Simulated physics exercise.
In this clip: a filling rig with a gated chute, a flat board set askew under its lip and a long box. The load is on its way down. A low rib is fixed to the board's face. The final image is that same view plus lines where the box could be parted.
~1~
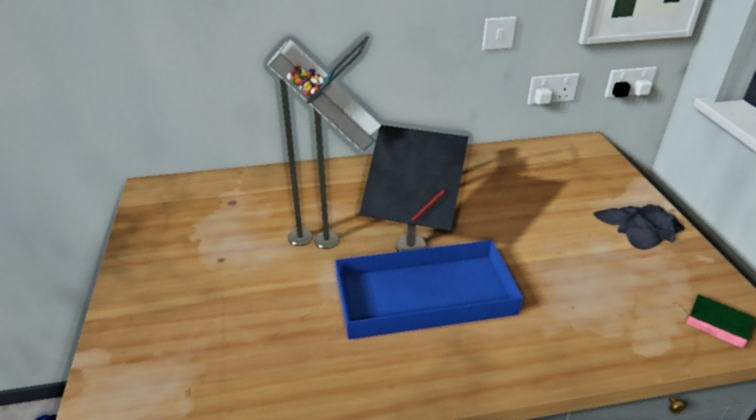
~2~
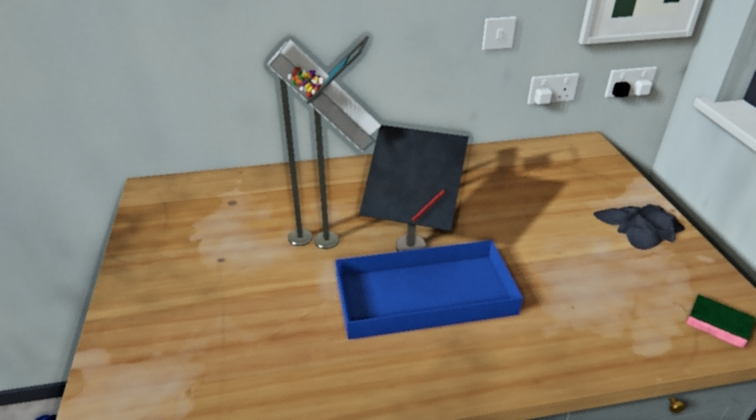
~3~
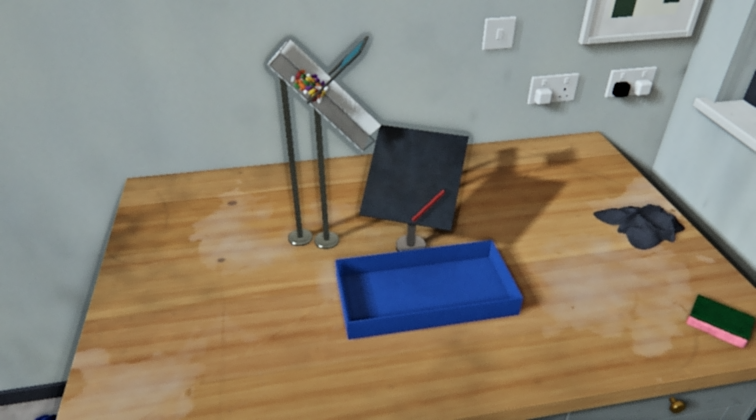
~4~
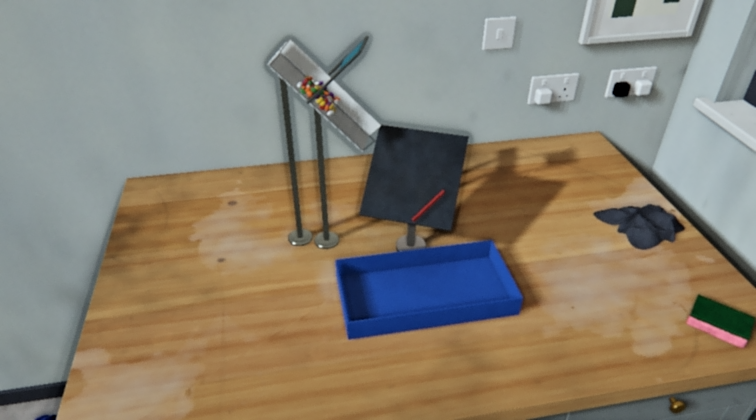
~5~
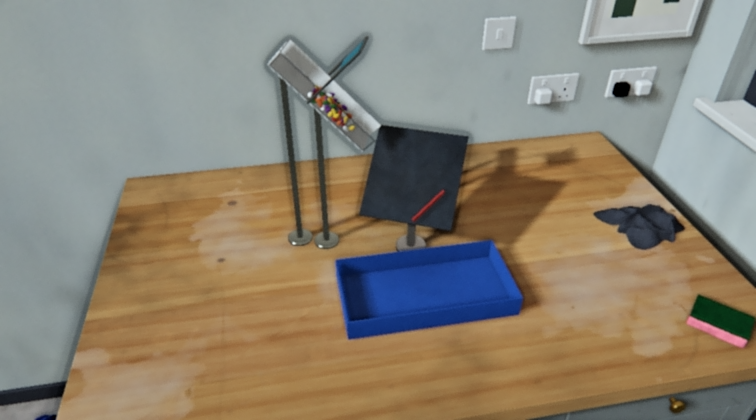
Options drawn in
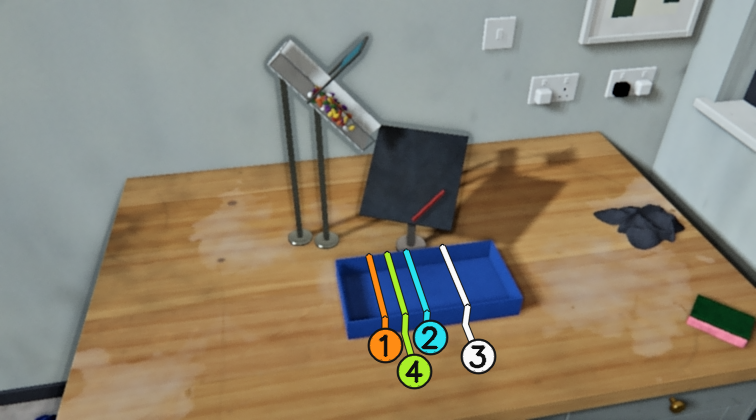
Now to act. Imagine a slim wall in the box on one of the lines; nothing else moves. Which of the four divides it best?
Go for 4.
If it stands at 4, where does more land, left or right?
Right.
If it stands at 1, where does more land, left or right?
The right side.
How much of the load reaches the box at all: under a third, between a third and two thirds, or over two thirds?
About that: Over two thirds.
On the marked copy, line 1 crosses the front rim at (385, 317); line 2 crosses the front rim at (426, 311); line 3 crosses the front rim at (467, 306); line 4 crosses the front rim at (405, 314).
With 1, of what is caught, a small part on the left of the divider, nearly all on the right.
With 2, of what is caught, nearly all on the left of the divider, a small part on the right.
With 3, of what is caught, all on the left of the divider, none on the right.
With 4, of what is caught, about a third on the left of the divider, about two thirds on the right.
